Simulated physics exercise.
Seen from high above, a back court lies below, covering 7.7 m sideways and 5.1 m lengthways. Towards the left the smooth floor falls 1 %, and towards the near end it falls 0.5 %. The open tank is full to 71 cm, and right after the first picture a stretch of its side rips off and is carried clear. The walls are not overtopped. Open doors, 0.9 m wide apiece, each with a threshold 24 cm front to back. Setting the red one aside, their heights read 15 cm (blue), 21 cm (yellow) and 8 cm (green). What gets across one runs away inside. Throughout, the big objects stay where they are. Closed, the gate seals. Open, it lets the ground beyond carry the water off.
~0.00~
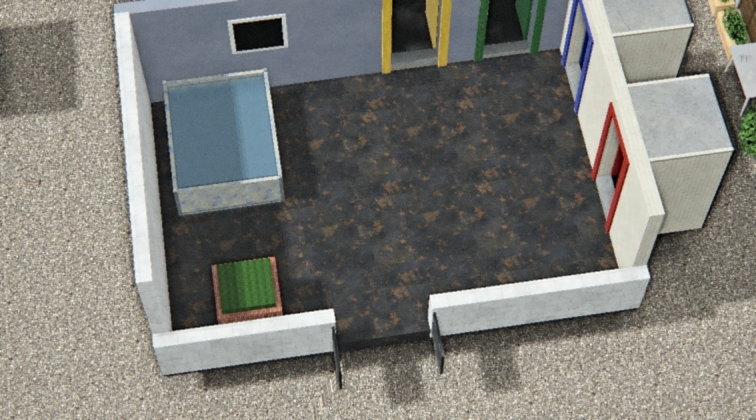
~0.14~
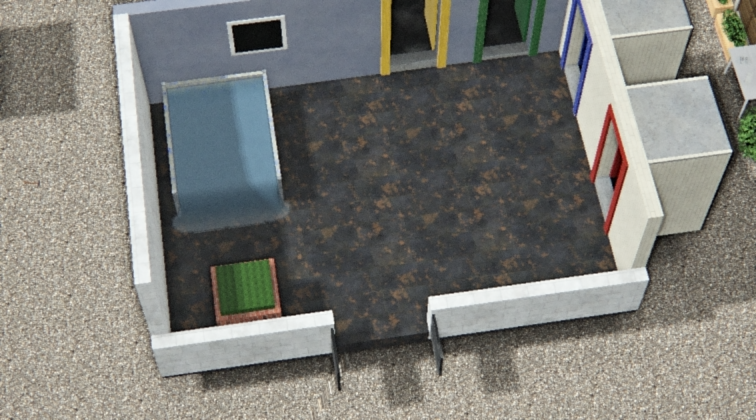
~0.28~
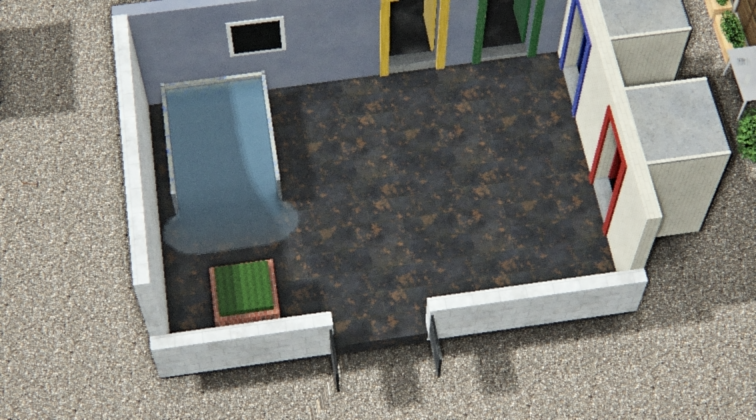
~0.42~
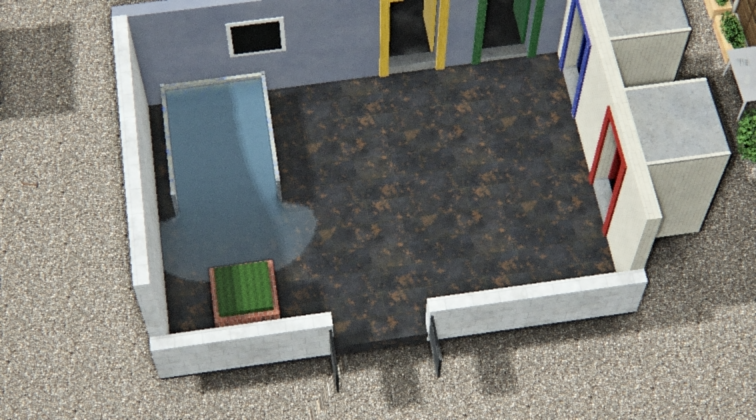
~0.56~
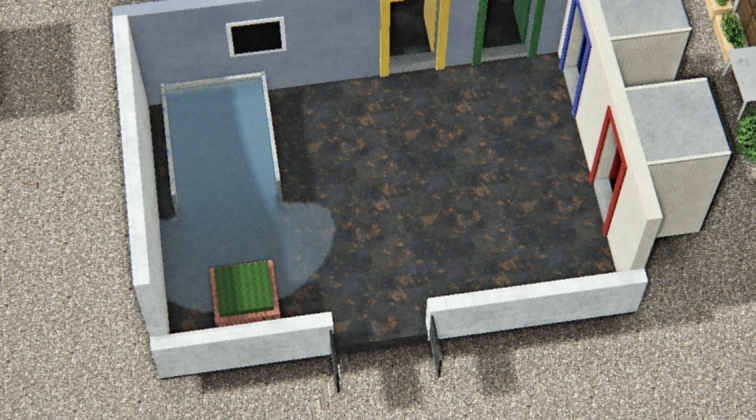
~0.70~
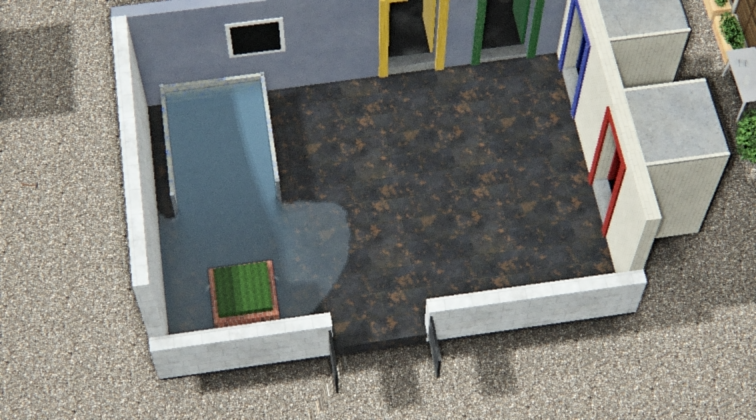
A walled courtyard with a dark floor held a big open tank of water, whose near side came away, and the water poured out, spreading around a small grassy planter and out to the right.
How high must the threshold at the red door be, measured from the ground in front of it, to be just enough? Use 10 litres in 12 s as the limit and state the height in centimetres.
About 8.5 cm.
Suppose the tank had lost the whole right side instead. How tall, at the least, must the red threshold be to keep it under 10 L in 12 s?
A minimum of about 16 cm.
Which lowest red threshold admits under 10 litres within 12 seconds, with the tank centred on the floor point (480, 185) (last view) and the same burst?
It should be around 13.0 cm high.
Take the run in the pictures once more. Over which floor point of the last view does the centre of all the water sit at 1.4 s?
Around (226, 212).
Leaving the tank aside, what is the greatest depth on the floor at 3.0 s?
About 43 cm.
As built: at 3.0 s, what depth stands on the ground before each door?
Red door 0 cm, blue door 0 cm, yellow door 0 cm, green door 0 cm.
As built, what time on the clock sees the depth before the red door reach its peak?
Around 5.0 seconds.
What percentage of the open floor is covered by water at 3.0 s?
Wet share: Around 40 %.
After 1.4 s water covers 25 % of the floor, deepest (60 cm) near (172, 357); it has not reached the red door.
After 3.0 s water covers 40 % of the floor, deepest (43 cm) near (214, 342); it has not reached the red door.
After 12.0 s water covers 95 % of the floor, deepest (12 cm) near (172, 357); 2 cm at the red door, 0 litres in over its 21 cm threshold.
At the red door as built, the water arrived by 4.2 s and peaked near 12 cm at 4.8 s.
With a threshold of 7 cm, 20 litres would have come in within the 12 s; with 9.5 cm, 6 litres. So under 10 litres takes about 8.5 cm.
